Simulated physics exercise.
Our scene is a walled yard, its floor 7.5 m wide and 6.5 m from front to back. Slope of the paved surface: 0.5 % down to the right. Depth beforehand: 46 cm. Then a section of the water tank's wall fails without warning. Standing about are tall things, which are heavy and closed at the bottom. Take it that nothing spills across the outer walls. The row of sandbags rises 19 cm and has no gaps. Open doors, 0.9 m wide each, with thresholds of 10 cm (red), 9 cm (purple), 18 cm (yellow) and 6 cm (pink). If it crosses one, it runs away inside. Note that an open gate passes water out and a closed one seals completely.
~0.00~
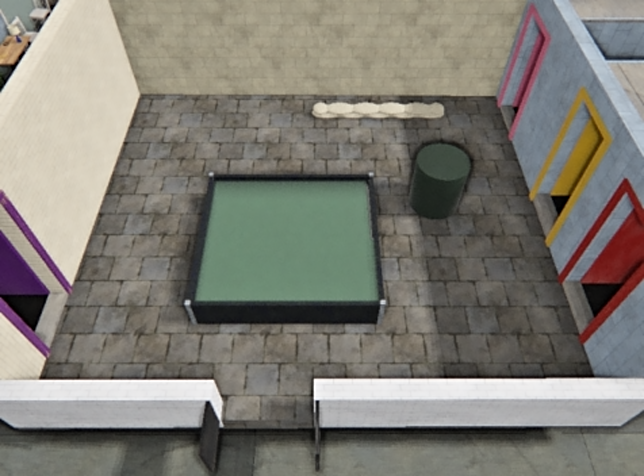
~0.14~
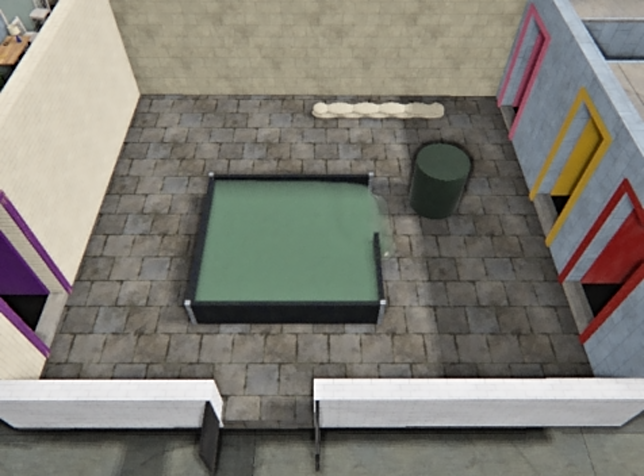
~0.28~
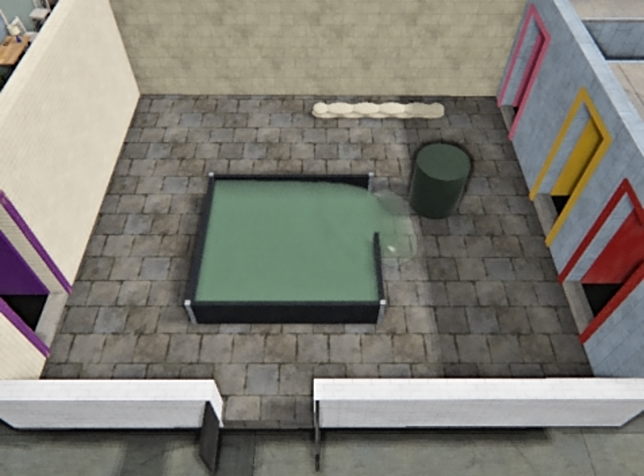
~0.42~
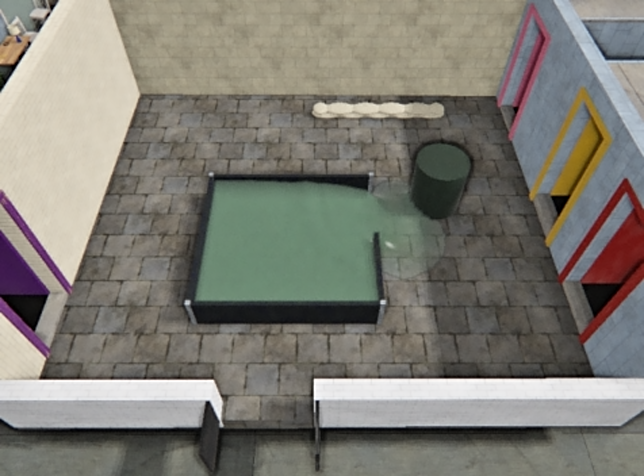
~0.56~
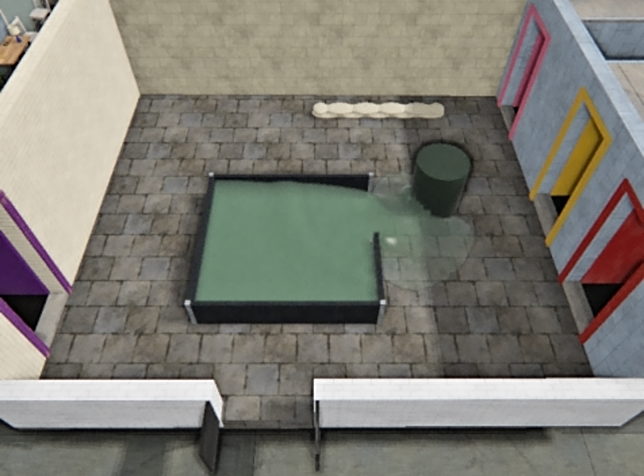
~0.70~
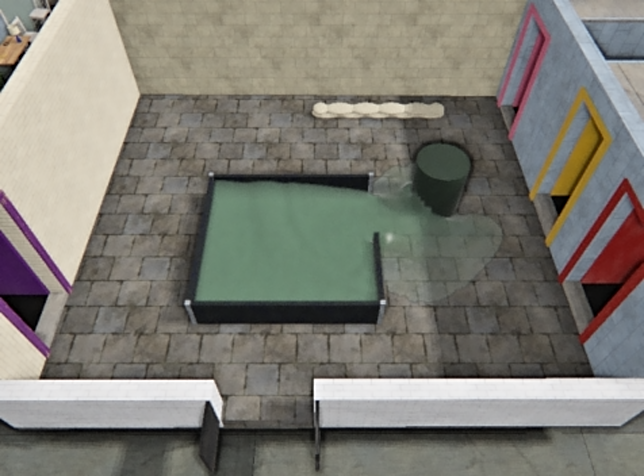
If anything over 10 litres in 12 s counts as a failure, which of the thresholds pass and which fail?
The red door fails. The purple door passes. The yellow door passes. The pink door fails.
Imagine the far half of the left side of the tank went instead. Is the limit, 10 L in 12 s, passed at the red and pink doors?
Result: Red limit not passed, pink limit passed.
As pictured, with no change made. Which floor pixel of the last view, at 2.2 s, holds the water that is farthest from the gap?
That lands around (595, 401) in the last picture.
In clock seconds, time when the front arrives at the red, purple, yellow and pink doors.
Red = 1.6 s, purple = 7.5 s, yellow = 1.0 s, pink = 2.8 s.
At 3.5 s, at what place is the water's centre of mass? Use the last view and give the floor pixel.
(369, 243).
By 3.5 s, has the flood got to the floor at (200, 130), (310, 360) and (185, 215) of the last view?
First spot not yet wet, second not yet wet, third not yet wet.
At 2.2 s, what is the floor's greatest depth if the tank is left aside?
I'd say near 36 centimetres.
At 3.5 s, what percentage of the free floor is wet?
Around 35 per cent.
After 1.4 s water covers 15 % of the floor and is deepest (38 cm) near (404, 206); red door not reached, purple door not reached, yellow door 15 cm at the sill, 0 L in, pink door not reached.
After 2.2 s water covers 25 % of the floor and is deepest (36 cm) near (404, 206); red door 17 cm at the sill, 7 L in, purple door not reached, yellow door 15 cm at the sill, 0 L in, pink door not reached.
After 3.5 s water covers 35 % of the floor and is deepest (28 cm) near (577, 387); red door 17 cm at the sill, 36 L in, purple door not reached, yellow door 14 cm at the sill, 1 L in, pink door 12 cm at the sill, 8 L in.
After 7.0 s water covers 75 % of the floor and is deepest (16 cm) near (405, 214); red door 13 cm at the sill, 79 L in, purple door not reached, yellow door 10 cm at the sill, 1 L in, pink door 11 cm at the sill, 68 L in.
After 12.0 s water covers 95 % of the floor and is deepest (10 cm) near (582, 401); red door 9 cm at the sill, 86 L in, purple door 5 cm at the sill, 0 L in, yellow door 8 cm at the sill, 2 L in, pink door 8 cm at the sill, 98 L in.
